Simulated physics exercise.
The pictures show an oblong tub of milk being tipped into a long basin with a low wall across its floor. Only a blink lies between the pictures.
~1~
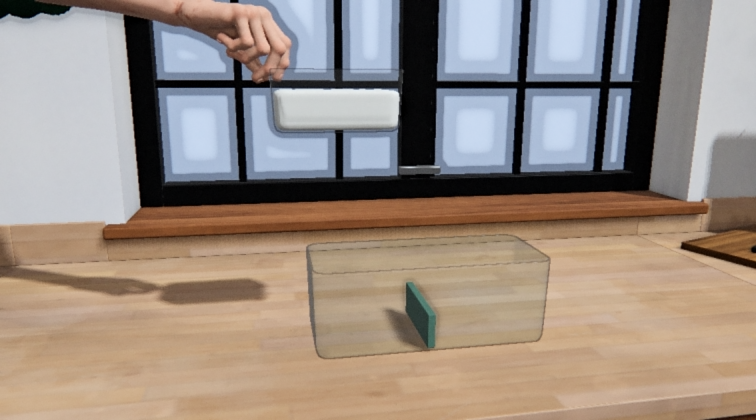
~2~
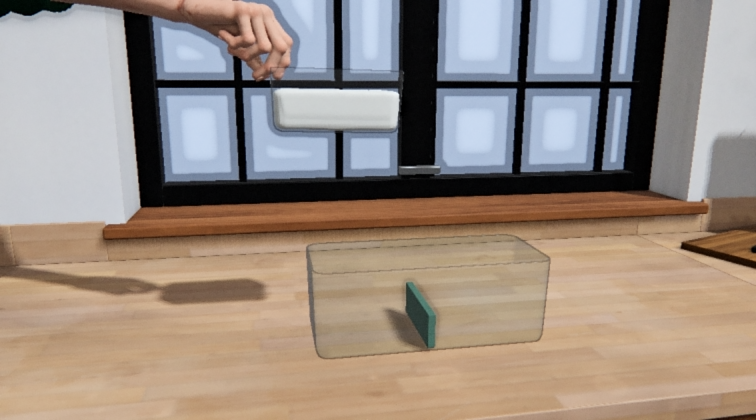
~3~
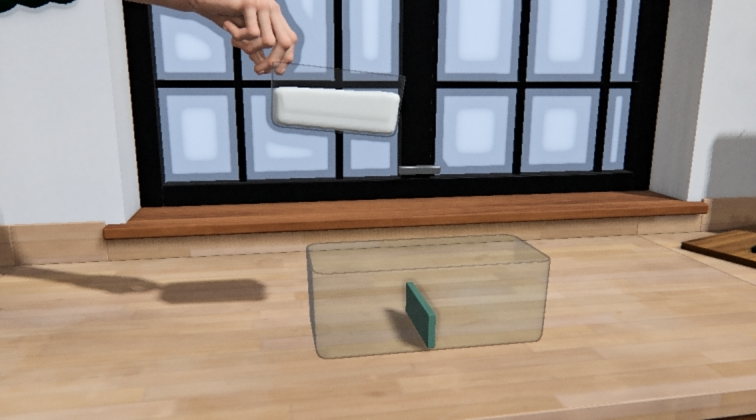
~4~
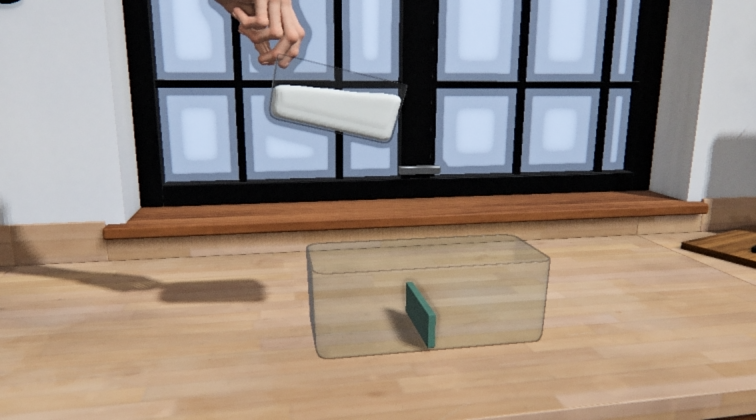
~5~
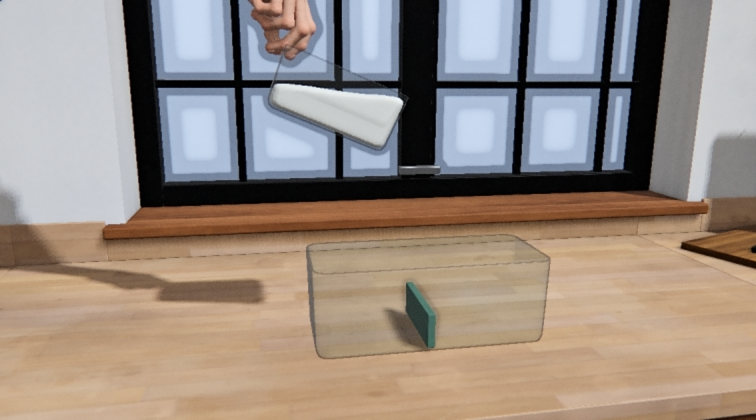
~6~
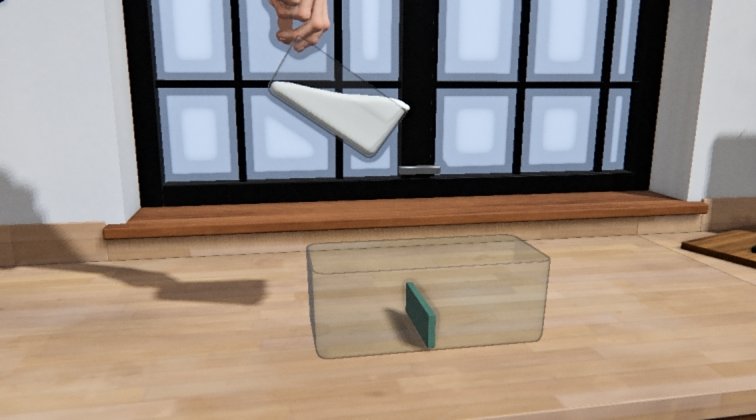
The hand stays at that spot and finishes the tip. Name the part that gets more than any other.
Most lies in the right part.
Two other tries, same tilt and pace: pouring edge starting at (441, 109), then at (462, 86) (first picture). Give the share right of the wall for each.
The first gives 80 %, the second 85 %.
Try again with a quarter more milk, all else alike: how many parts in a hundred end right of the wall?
Close to 65 per cent.
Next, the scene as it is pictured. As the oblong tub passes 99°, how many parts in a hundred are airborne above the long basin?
Roughly 60 in a hundred.
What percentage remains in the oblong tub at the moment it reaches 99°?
Close to 15 per cent.
A moment on, the tilt is 99° and 14 per cent is still to pour, 0 is left of the wall and 26 right of it.
Next, the tilt is 119° and 2 per cent is still to pour, 23 is left of the wall and 64 right of it.
Then the tilt is 119° and 0 per cent is still to pour, 30 is left of the wall and 64 right of it.
Later the tilt is 119° and 0 per cent is still to pour, 30 is left of the wall and 64 right of it.
Finally, 30 per cent lies left of the wall, 64 right of it and 6 outside.
